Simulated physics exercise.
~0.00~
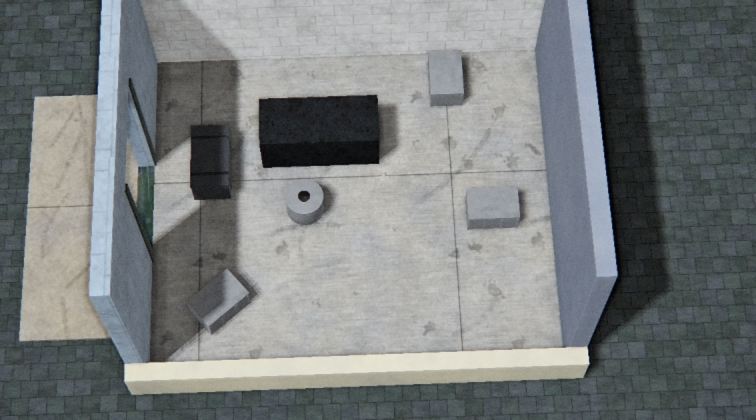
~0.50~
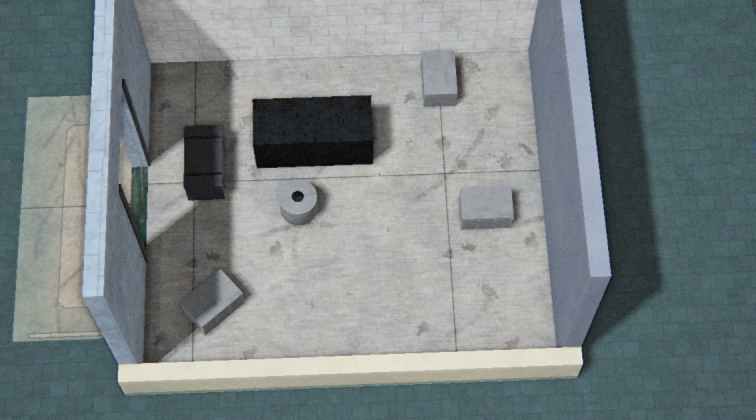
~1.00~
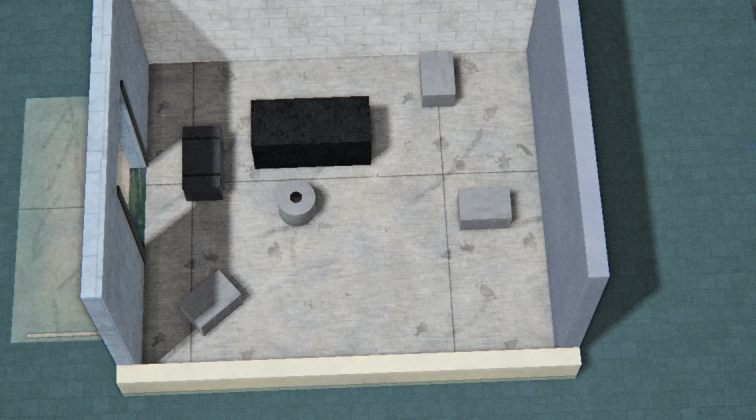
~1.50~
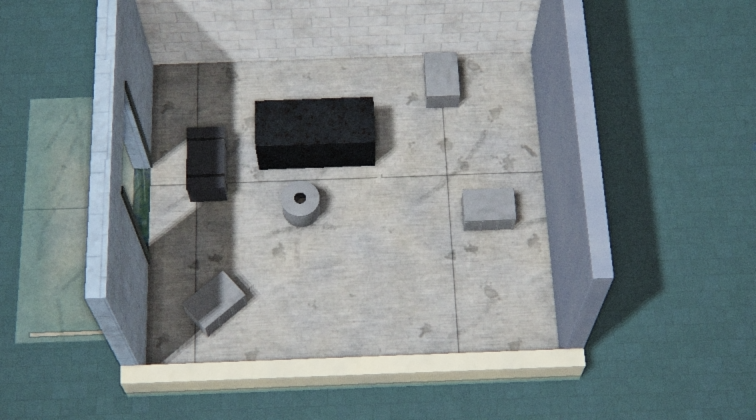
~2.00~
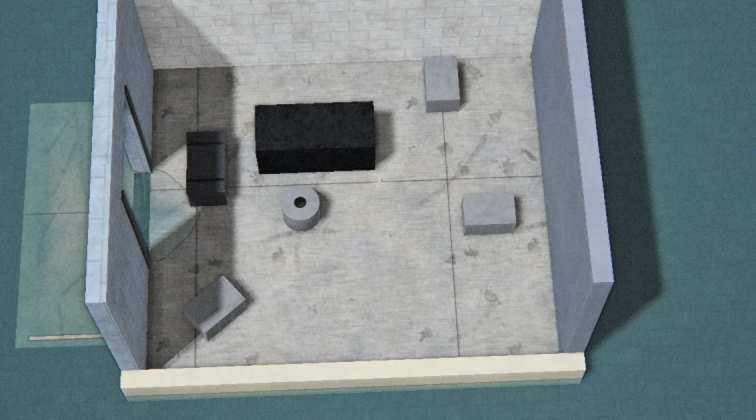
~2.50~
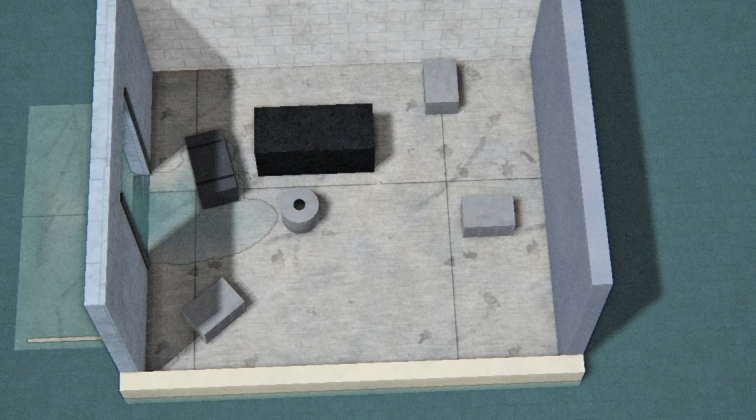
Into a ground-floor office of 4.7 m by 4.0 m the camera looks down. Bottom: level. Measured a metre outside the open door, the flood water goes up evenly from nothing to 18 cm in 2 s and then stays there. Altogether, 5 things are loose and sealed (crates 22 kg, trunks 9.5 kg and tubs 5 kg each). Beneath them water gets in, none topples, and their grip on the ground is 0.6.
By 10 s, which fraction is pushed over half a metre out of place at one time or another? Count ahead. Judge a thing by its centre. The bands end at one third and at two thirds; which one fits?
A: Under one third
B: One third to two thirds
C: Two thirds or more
B, one third to two thirds.
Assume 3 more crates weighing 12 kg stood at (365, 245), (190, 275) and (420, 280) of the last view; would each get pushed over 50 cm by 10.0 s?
In order: Farther; not as far; farther.
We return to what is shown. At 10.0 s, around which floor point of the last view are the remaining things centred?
(377, 217).
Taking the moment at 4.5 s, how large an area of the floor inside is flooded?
Somewhere about 11.0 m2, give or take.
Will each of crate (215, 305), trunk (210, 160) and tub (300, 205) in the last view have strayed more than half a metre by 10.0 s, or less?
Taking them in turn, the first is within the limit, the second beyond the limit and the third beyond the limit.
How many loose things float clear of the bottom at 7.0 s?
Answer: 2.
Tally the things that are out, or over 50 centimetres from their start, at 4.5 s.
At that moment it comes to 2.
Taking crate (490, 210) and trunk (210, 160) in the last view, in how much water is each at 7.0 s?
Some 4 cm at the first, some 4 cm at the second.
After 3.5 s 0 of 5 are over 50 cm from their spots; 1 afloat.
After 4.5 s 2 of 5 are over 50 cm from their spots; 0 afloat.
After 7.0 s 2 of 5 are over 50 cm from their spots; 2 afloat.
After 10.0 s 1 of 5 are over 50 cm from their spots, and 2 have been at some point; 2 afloat.
